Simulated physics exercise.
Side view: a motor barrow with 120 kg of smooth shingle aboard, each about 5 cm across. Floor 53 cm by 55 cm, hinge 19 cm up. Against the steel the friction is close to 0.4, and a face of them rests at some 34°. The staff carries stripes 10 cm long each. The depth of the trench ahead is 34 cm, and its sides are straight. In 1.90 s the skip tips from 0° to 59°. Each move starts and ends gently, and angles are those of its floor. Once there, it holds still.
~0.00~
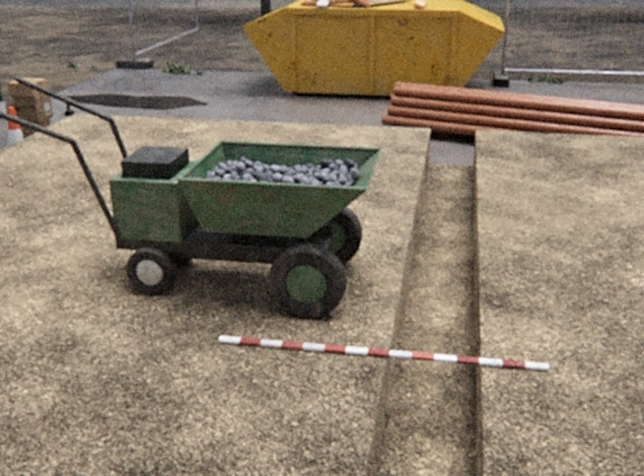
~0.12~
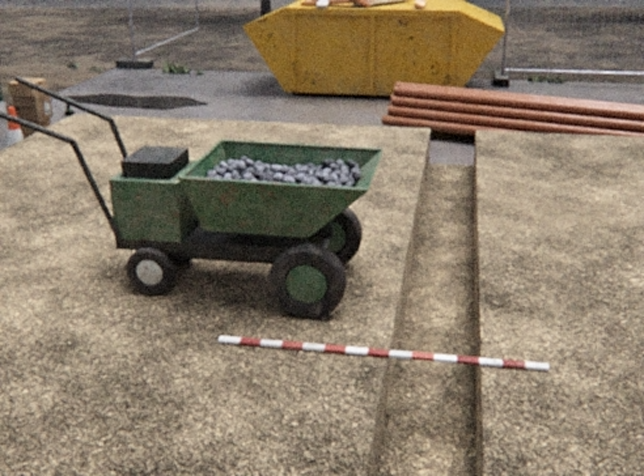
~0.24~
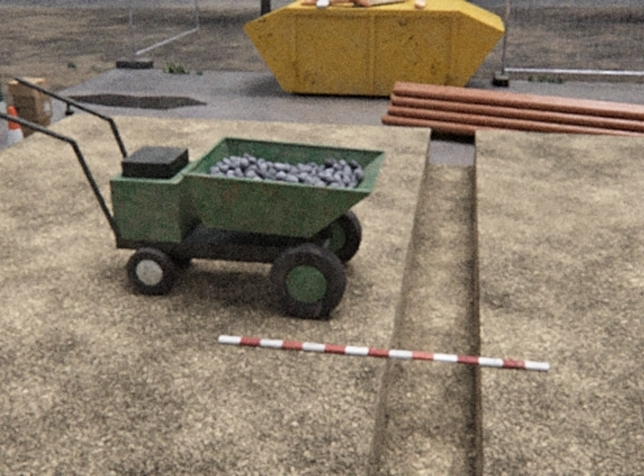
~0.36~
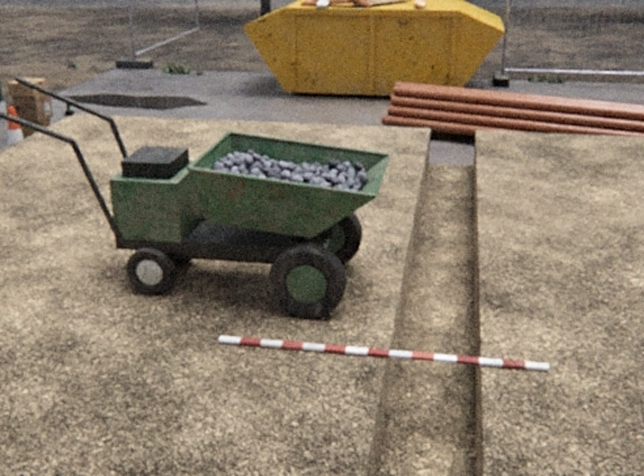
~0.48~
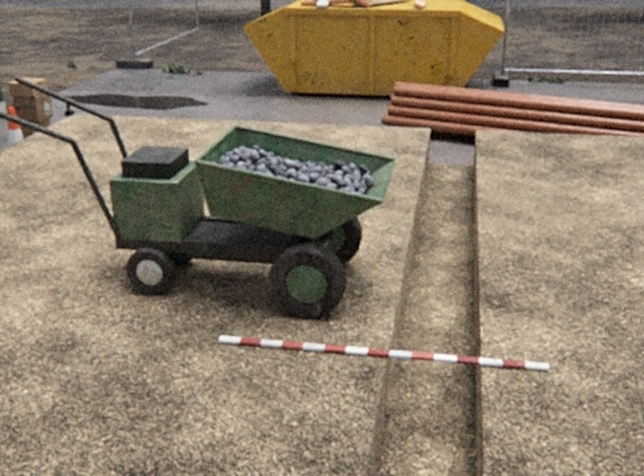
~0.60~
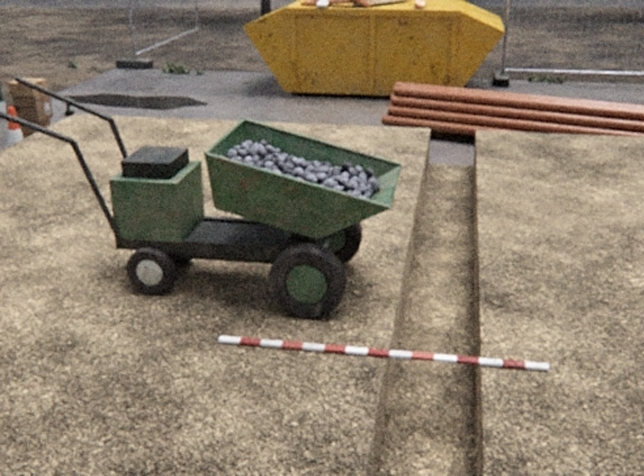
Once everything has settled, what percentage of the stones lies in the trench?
I would say 89 percent.
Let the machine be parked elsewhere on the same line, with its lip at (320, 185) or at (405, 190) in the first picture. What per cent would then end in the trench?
I'd expect close to 100 per cent at the first and 45 per cent at the second.
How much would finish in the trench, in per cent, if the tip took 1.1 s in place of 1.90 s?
Expected share: Around 80%.
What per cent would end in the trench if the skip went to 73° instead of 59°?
Some 95 in a hundred, I'd say.
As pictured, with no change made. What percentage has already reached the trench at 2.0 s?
About 45 per cent by then.
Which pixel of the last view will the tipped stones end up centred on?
The tipped stones centre close to (449, 343).
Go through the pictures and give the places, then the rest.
In the first frame, lip at (366, 190), floor tilted 0°, highest stones at (293, 169).
In the second frame, the skip is at 1°, its lip at (367, 191); the top of the load is at (284, 170); the stones move at 0.1 m/s on average.
In the third frame, lip at (370, 193), floor tilted 3°, highest stones at (262, 167); the stones move at 0.2 m/s on average.
In the fourth frame, the skip is at 6°, its lip at (376, 196); the top of the load is at (244, 163); the stones move at 0.2 m/s on average.
In the fifth frame, the skip is at 9°, its lip at (382, 201); the top of the load is at (247, 157); the stones move at 0.3 m/s on average.
In the sixth frame, the skip is at 14°, its lip at (389, 208); the top of the load is at (251, 151); the stones move at 0.3 m/s on average.
After 1.4 s the floor is at 50°; 100 % in the skip; the foremost stones are at (425, 235).
After 2.0 s the floor is at 59°; 50 % in the skip, 44 % in the trench, 6 % past the trench; the foremost stones are at (524, 302).
After 2.3 s the floor is at 59°; 25 % in the skip, 65 % in the trench, 11 % past the trench; the foremost stones are at (578, 321).
After 4.3 s the floor is at 59°; 0 % in the skip, 89 % in the trench, 11 % past the trench; the foremost stones are at (592, 319).
